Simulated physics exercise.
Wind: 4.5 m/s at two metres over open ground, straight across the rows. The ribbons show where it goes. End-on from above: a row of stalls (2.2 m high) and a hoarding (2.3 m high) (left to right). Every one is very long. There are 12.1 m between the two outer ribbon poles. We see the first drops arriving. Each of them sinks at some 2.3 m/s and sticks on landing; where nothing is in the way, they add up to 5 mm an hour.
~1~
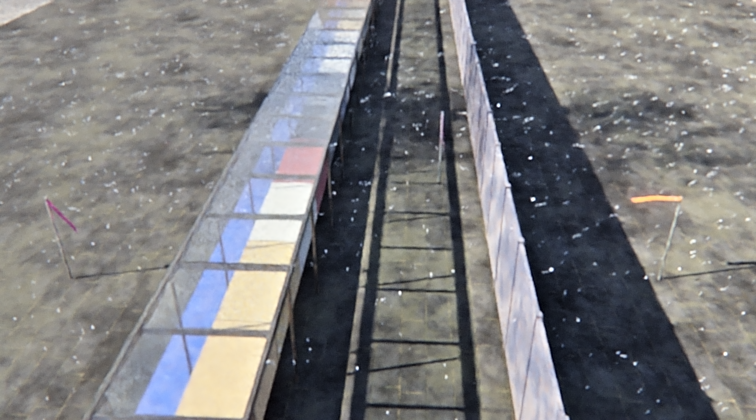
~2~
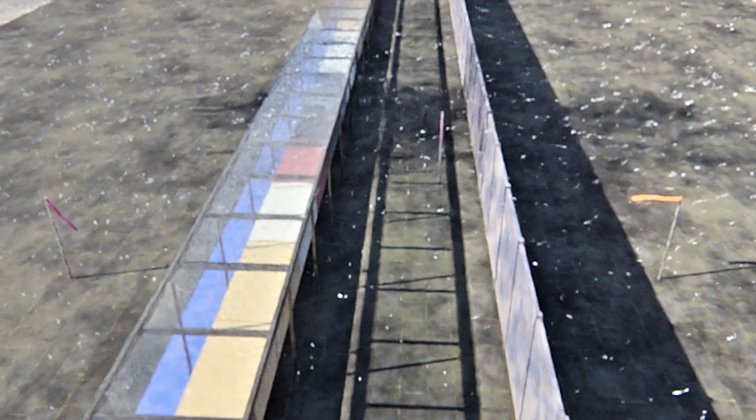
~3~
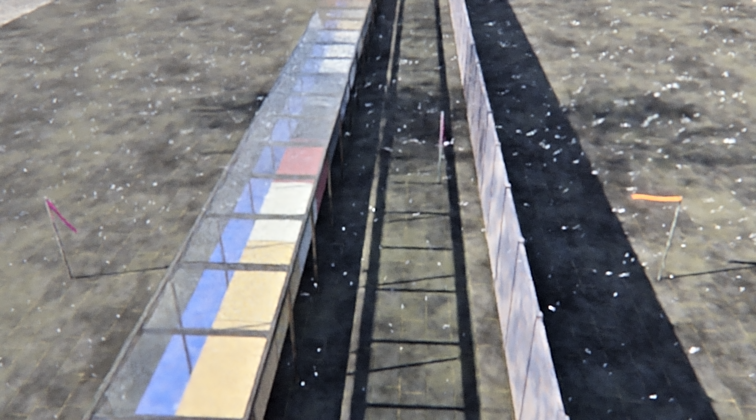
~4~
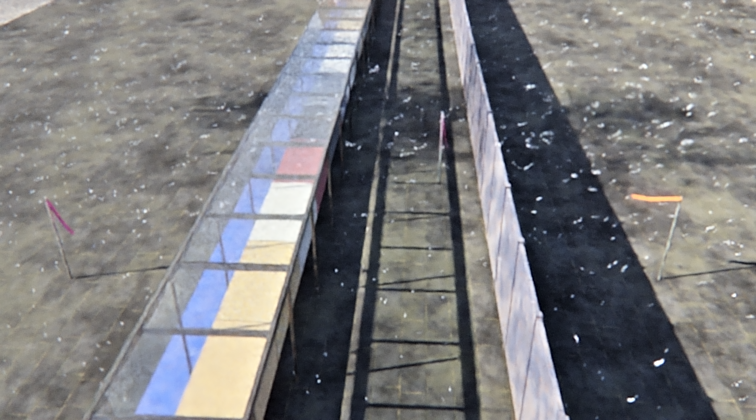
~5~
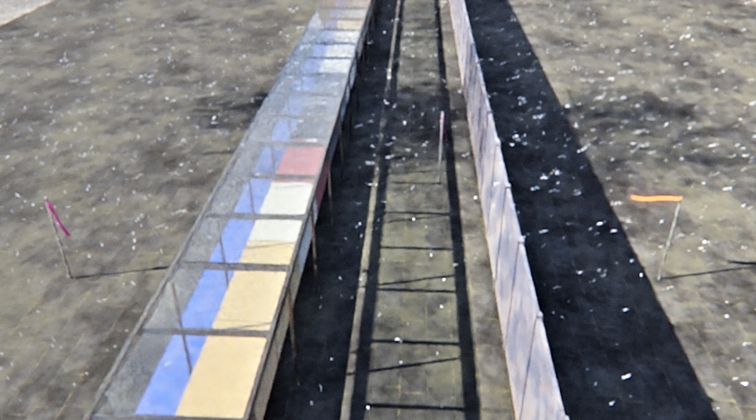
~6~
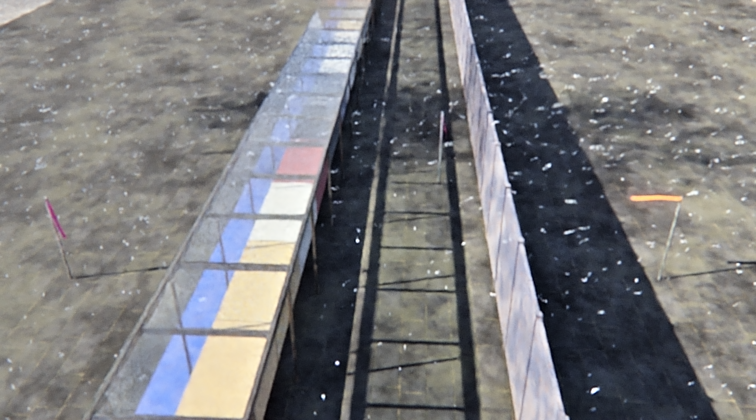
The video shows a high, steady view of a long row of stalls beside a long hoarding, with pale specks shifting across the scene while small ribbons on thin poles flutter slightly, the left one drooping closer to its pole.
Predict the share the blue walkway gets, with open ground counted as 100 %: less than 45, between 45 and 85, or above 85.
The blue walkway gets from 45 to 85 % of the open amount.
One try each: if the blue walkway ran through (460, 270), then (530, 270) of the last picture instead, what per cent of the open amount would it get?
Try 1: Near 40 %; try 2: Near 100 %.
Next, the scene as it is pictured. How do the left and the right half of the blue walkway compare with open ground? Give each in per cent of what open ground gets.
I'd say around 65 % for the left half and around 60 % for the right.
10 minutes on, 0.5 mm on the blue walkway, 0.8 mm in the open.
30 minutes on, 1.6 mm on the blue walkway, 2.5 mm in the open.
60 minutes on, 3.2 mm on the blue walkway, 5.0 mm in the open, so the blue walkway has 63 % of the open amount; the left half of it has 67 %, the right half 59 %.
